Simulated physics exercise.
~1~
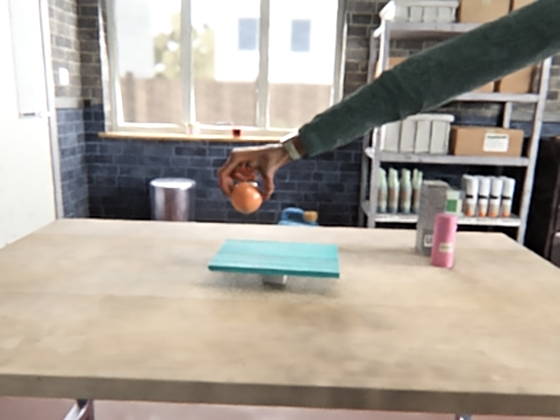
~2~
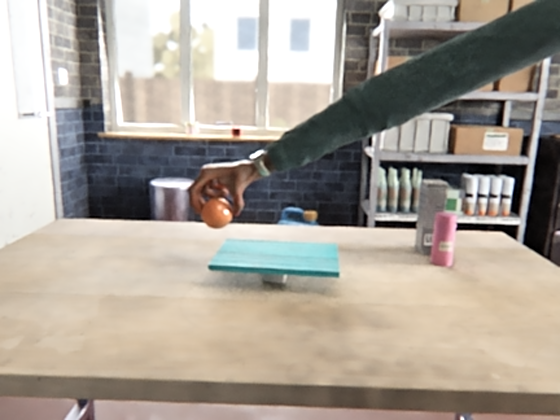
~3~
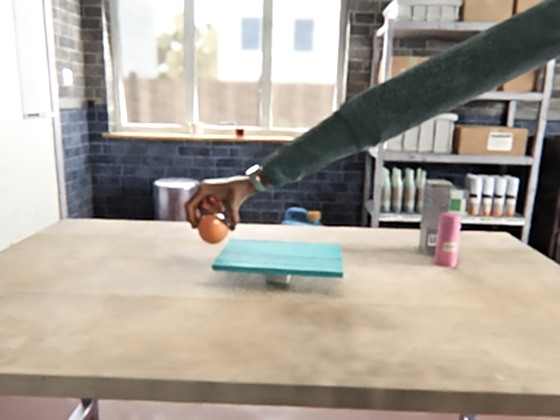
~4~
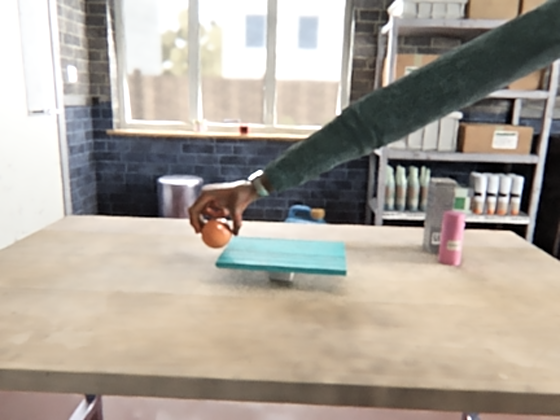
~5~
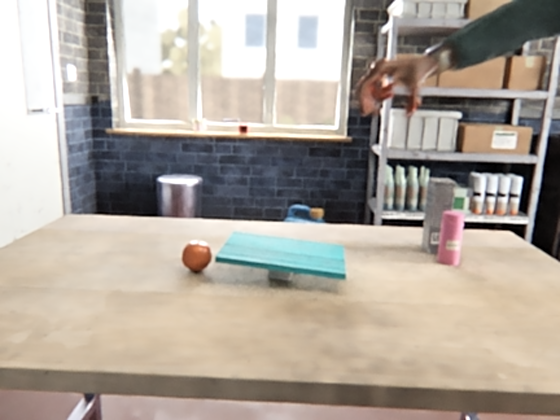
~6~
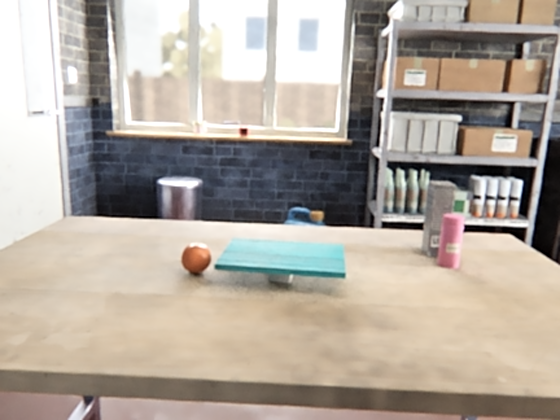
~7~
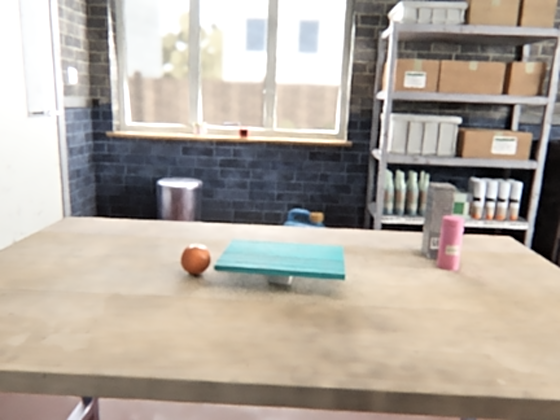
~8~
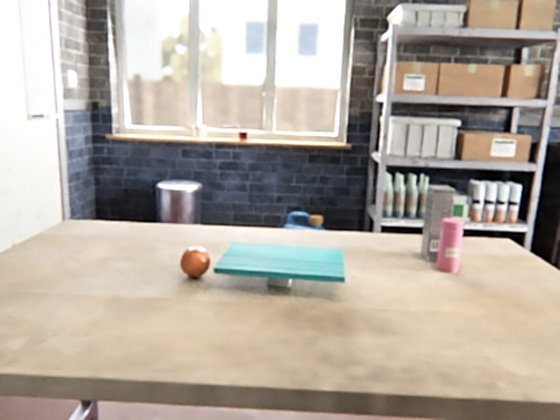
A hand in a green sleeve lowered an orange tomato toward the left edge of a teal board balanced on a small white block, then let go and withdrew, and the tomato ended up on the table beside the board, which stayed put.
